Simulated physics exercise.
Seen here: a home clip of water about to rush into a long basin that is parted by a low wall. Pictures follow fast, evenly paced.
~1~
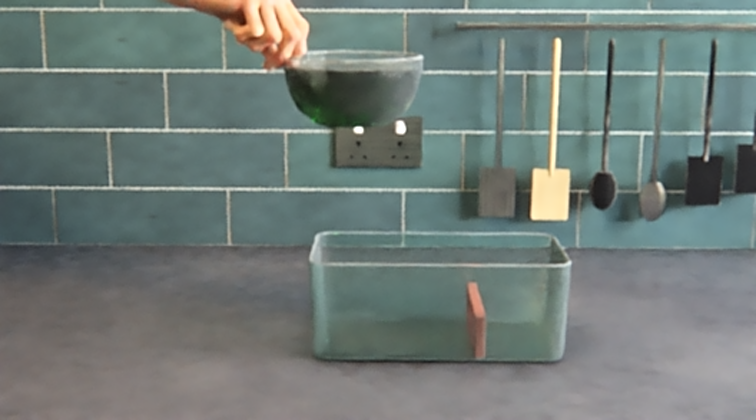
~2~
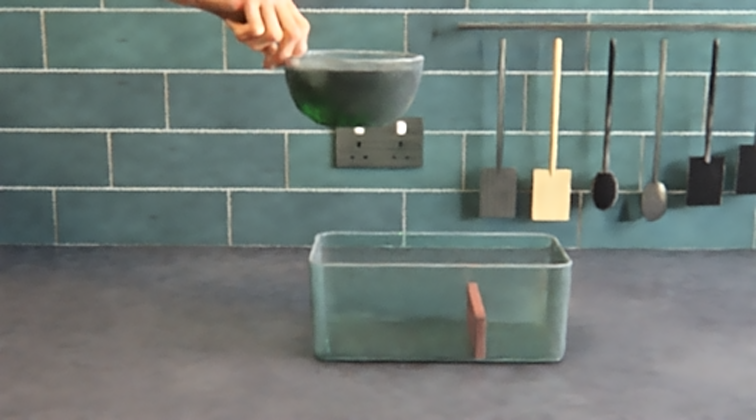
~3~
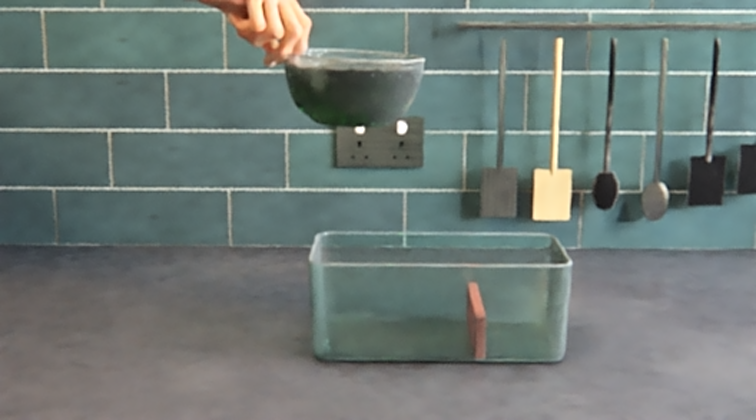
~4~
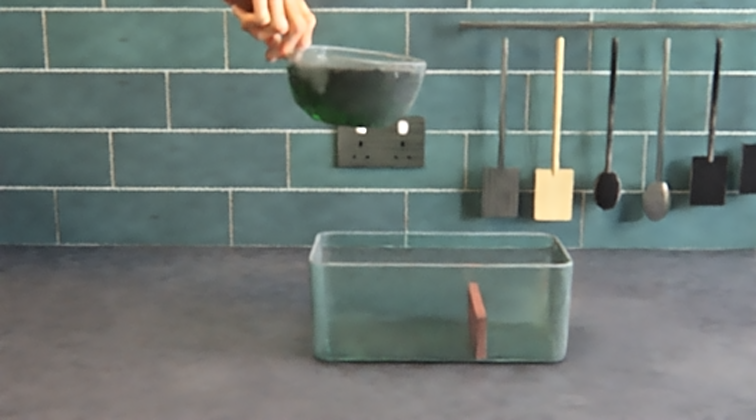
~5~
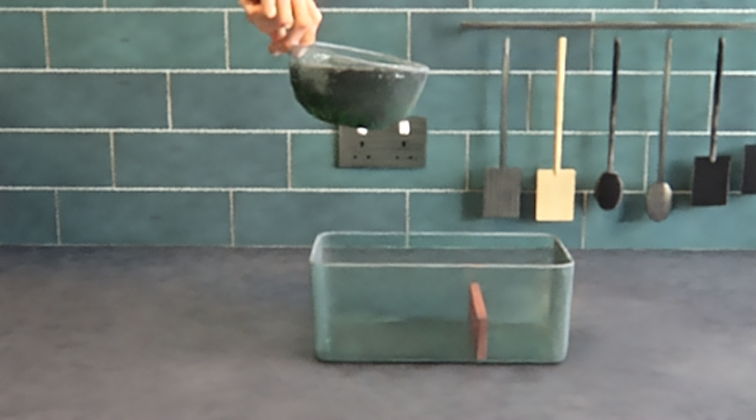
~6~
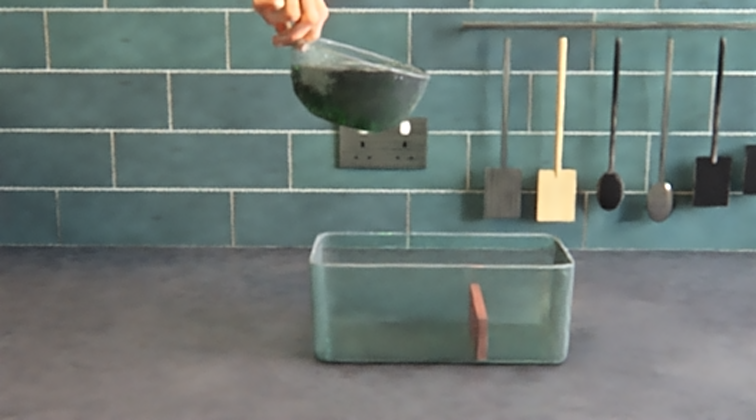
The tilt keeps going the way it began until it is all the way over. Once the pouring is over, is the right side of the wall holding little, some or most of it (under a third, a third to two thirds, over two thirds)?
It holds some.
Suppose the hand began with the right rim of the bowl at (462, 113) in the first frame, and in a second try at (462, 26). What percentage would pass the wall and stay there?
65 and 65 per cent.
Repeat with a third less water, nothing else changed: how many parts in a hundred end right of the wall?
Close to 35 per cent.
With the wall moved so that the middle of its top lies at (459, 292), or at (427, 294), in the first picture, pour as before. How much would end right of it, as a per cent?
Roughly 70 per cent first and roughly 90 per cent second.
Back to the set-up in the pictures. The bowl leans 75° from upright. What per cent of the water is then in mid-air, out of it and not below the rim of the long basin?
Estimate: 45 per cent, roughly.
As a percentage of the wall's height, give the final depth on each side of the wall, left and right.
The left side sits at 30 per cent and the right side at 70.
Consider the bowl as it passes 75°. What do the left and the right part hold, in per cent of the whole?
Left 5, right 15.
A moment on, the bowl is tipped on its side and 37 per cent is still to pour, 3 is left of the wall and 14 right of it.
Next, the bowl is tipped right over and 2 per cent is still to pour, 31 is left of the wall and 55 right of it.
Then the bowl is tipped right over and 0 per cent is still to pour, 47 is left of the wall and 51 right of it.
Later the bowl is tipped right over and 0 per cent is still to pour, 48 is left of the wall and 50 right of it.
At rest 48 per cent lies left of the wall, 50 right of it and 2 outside.
